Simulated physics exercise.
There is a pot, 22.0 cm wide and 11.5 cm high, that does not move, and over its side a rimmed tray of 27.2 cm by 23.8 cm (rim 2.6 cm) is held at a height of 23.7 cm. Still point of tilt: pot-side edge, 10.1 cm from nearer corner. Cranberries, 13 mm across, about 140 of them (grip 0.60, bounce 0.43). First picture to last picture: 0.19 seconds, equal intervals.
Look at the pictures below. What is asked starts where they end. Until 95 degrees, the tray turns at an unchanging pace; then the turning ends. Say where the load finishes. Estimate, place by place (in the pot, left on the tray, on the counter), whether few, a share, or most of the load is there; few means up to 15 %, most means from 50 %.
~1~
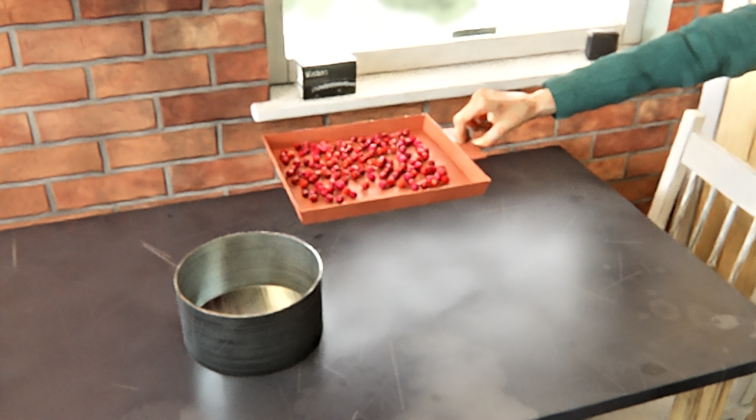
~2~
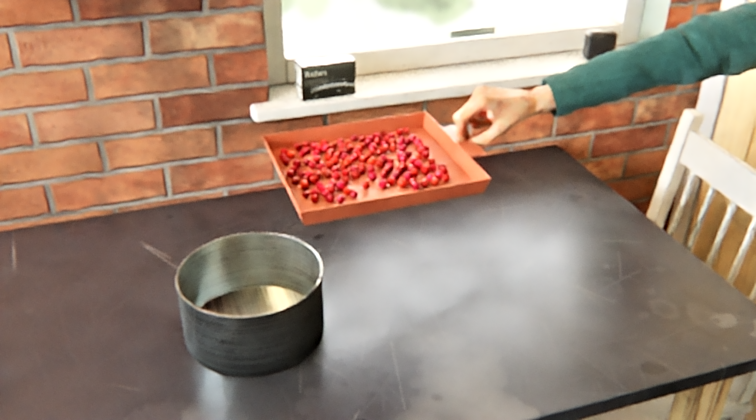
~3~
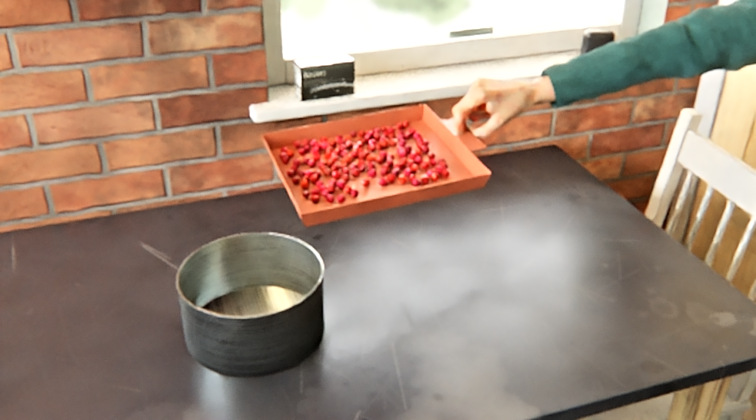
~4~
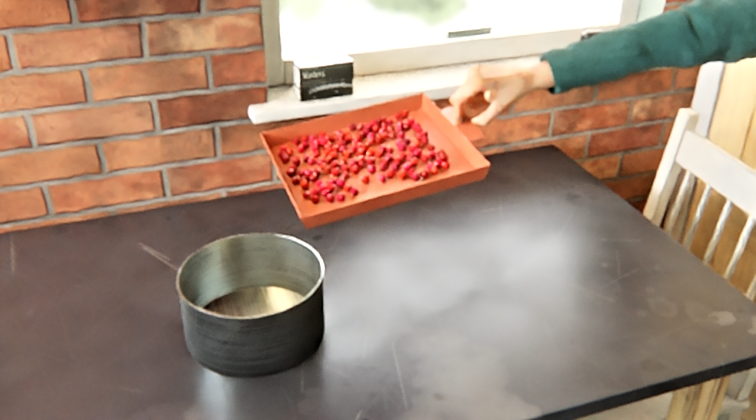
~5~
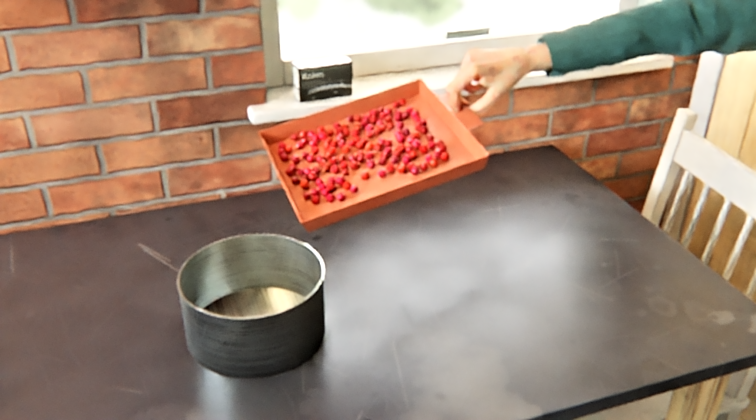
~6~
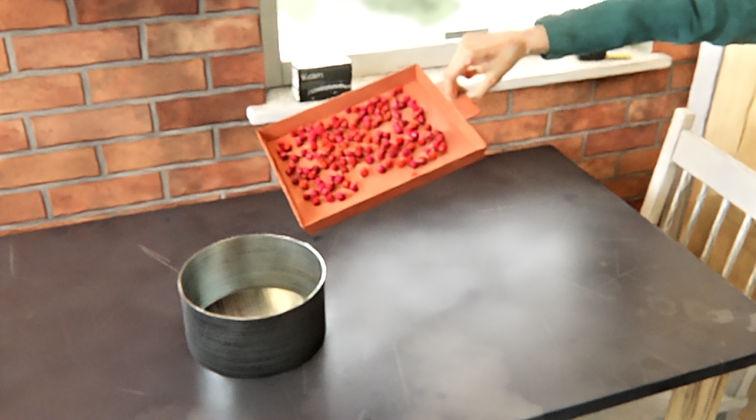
My estimate: Pot: Most, left on the tray: Few, counter: A share.
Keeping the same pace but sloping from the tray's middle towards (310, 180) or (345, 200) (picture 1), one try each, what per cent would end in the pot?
Roughly 80 per cent on the first try and 35 per cent on the second.
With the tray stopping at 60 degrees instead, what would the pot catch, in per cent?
You'd end up with some 25 % in the pot.
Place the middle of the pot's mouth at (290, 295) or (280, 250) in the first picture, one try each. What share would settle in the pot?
Estimates: 95 in a hundred and 25 in a hundred.
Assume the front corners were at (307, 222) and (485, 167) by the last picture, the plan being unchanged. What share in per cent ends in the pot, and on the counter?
That works out as pot 35 and counter 65.
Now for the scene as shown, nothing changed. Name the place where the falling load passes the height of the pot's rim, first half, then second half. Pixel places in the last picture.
Earlier half at about (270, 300), later half at about (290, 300) in pixels.
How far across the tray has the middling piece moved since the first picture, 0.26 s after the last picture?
It has moved some 7 cm from its start.
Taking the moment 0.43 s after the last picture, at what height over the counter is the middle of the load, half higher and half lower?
Some 24 cm above the counter.
Then, 0.26 s after the last picture, tilt 58 degrees; the tray holds 100 %, the pot 0 %.
Then, 0.43 s after the last picture, tilt 83 degrees; the tray holds 90 %, the pot 0 %.
Then, 0.72 s after the last picture, tilt 95 degrees; the tray holds 5 %, the pot 65 %.
In the end, pot 75 %, tray 0 %, counter 25 %.
